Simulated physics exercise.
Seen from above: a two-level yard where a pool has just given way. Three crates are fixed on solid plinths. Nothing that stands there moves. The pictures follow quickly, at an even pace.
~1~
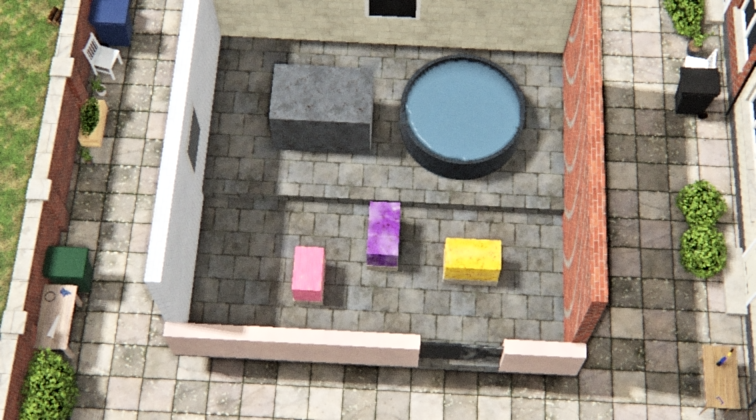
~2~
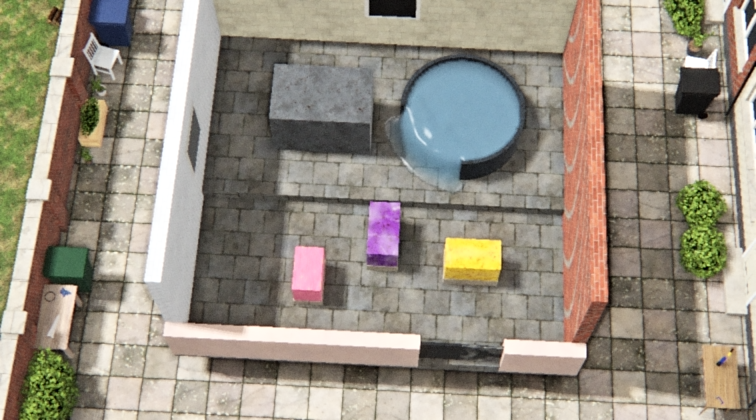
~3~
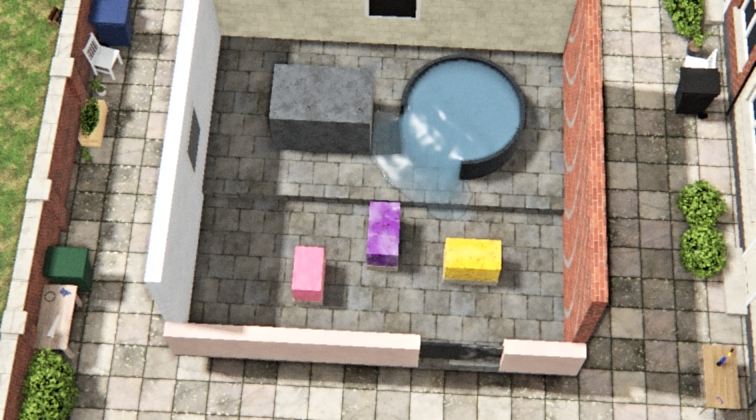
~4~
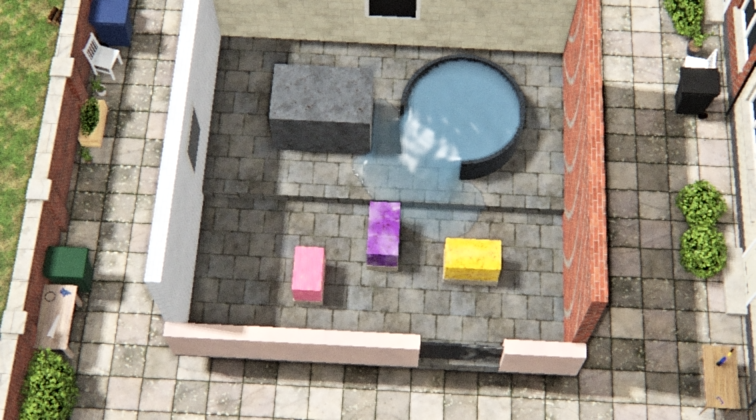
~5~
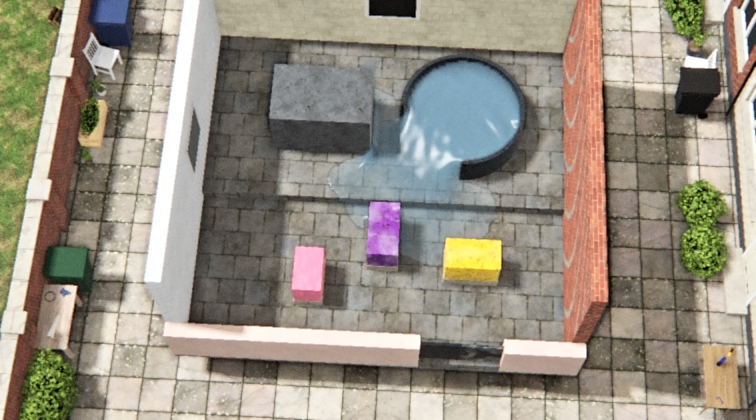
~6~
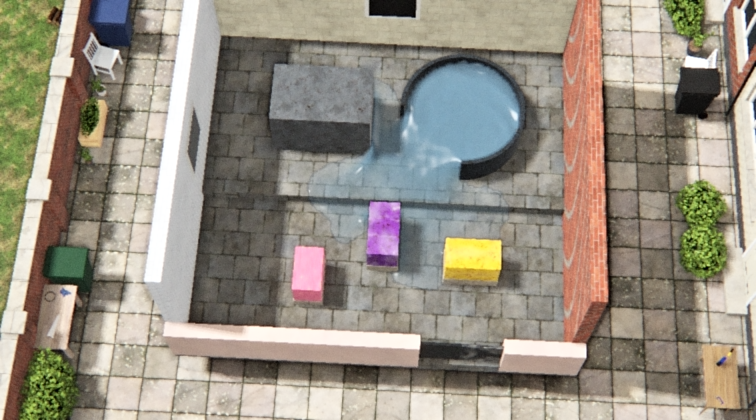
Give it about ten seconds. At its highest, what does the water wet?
The yellow crate stays dry; the pink crate gets wet; the purple crate gets wet.
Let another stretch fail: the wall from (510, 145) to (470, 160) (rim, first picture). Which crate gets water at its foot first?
It is the yellow-painted one.
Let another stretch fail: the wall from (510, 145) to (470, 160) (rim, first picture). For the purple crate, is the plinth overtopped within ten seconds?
Purple crate is spared.
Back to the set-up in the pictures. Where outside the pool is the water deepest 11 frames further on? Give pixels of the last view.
Near (383, 212).
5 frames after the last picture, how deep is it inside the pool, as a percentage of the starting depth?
About 56 per cent.
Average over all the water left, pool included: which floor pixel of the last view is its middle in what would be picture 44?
At about (382, 238).
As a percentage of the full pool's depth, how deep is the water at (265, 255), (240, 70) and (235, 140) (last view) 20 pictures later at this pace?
About 12, 0 and 2 per cent.
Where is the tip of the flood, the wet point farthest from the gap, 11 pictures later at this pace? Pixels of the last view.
I would point to (187, 336).
A moment on, water covers 35 % of the floor; the yellow crate water round its plinth, the pink crate water round its plinth, the purple crate water round its plinth.
Next, water covers 55 % of the floor; the yellow crate water round its plinth, the pink crate water round its plinth, the purple crate water round its plinth.
Then, water covers 70 % of the floor; the yellow crate water round its plinth, the pink crate water round its plinth, the purple crate water round its plinth.
Later, water covers 75 % of the floor; the yellow crate water round its plinth, the pink crate water round its plinth, the purple crate water round its plinth.
In the end, water covers 75 % of the floor; the yellow crate stayed above the water, the pink crate was topped, the purple crate was topped.
